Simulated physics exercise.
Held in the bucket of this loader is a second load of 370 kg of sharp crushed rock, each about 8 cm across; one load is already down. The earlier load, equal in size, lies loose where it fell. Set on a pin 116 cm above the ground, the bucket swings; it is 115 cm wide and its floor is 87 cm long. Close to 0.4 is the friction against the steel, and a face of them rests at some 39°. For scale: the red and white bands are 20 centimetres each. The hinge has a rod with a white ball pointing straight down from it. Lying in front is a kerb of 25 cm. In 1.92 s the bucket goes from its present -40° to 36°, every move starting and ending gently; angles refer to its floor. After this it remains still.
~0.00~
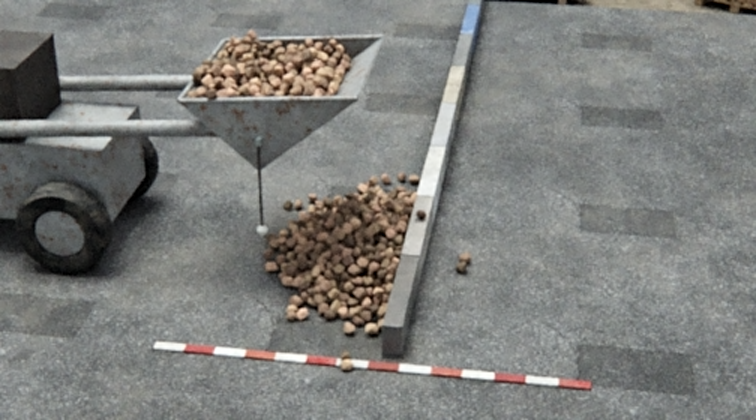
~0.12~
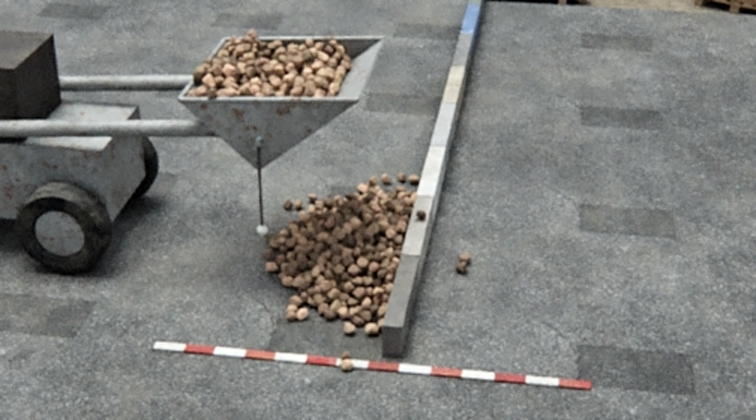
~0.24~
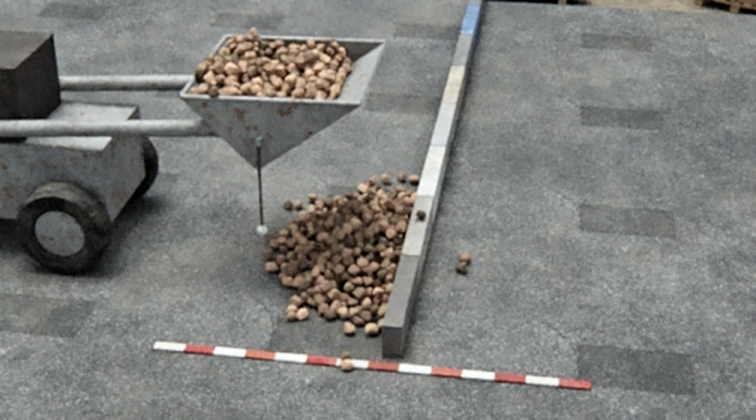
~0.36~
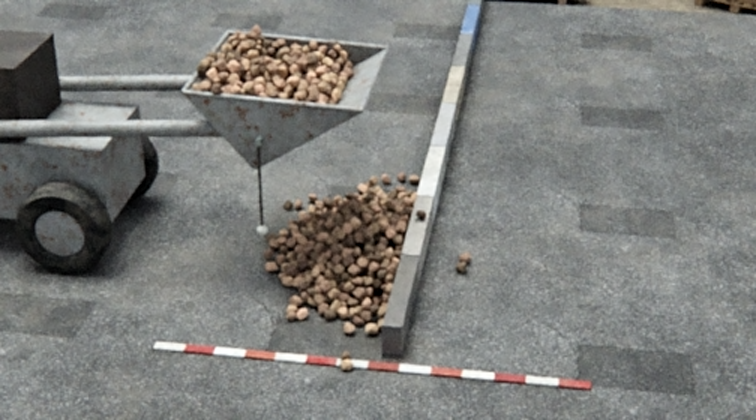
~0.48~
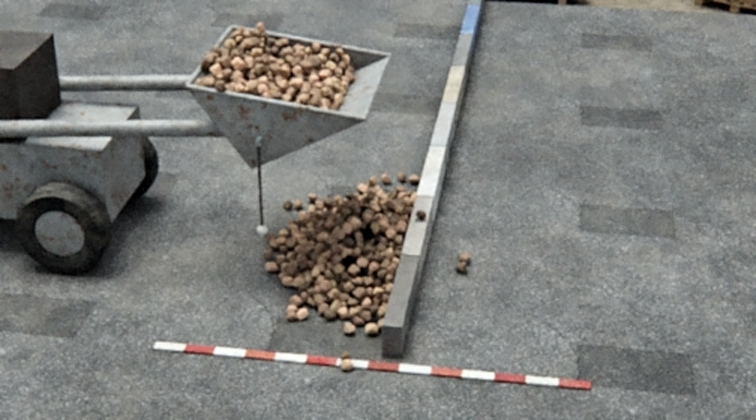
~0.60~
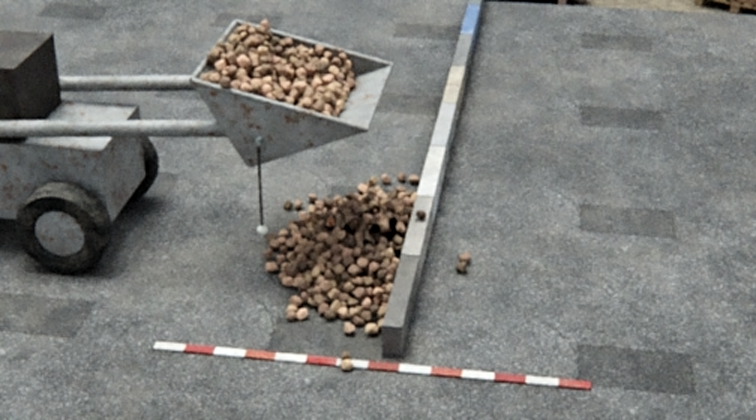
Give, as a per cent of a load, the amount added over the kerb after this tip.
Close to 22 parts in a hundred.
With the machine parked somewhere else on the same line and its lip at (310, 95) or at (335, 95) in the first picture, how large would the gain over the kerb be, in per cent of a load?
Around 0 and 10 percent respectively.
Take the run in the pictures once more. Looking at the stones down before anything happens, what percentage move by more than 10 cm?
Estimate: 0 %, roughly.
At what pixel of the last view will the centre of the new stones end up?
Their centre ends up near (389, 228).
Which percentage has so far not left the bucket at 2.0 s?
Close to 50 in a hundred.
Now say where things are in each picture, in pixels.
The first picture shows lip at (357, 99), floor tilted -40°, highest stones at (284, 52). The earlier load is highest near (363, 223), 31 cm above ground level, 100 % on this side of the kerb.
In the second picture, the bucket is at -39°, its lip at (358, 100); the top of the load is at (274, 51); the stones move at 0.1 m/s on average.
The third picture shows lip at (360, 104), floor tilted -37°, highest stones at (259, 46); the stones move at 0.1 m/s on average.
In the fourth picture, the bucket is at -33°, its lip at (363, 111); the top of the load is at (256, 44); the stones move at 0.2 m/s on average.
In the fifth picture, the bucket is at -28°, its lip at (366, 119); the top of the load is at (247, 38); the stones move at 0.2 m/s on average.
In the sixth picture, the bucket is at -22°, its lip at (368, 130); the top of the load is at (252, 34); the stones move at 0.2 m/s on average.
After 1.4 s the floor is at 24°; in per cent of one load, 99 in the bucket, 101 on this side of the kerb; the foremost stones are at (417, 257).
After 2.0 s the floor is at 36°; in per cent of one load, 50 in the bucket, 149 on this side of the kerb, 1 over the kerb; the foremost stones are at (439, 247).
After 2.4 s the floor is at 36°; in per cent of one load, 15 in the bucket, 173 on this side of the kerb, 12 over the kerb; the foremost stones are at (490, 252).
After 5.0 s the floor is at 36°; in per cent of one load, 0 in the bucket, 178 on this side of the kerb, 22 over the kerb; the foremost stones are at (553, 253). Net gain over the kerb, 22.
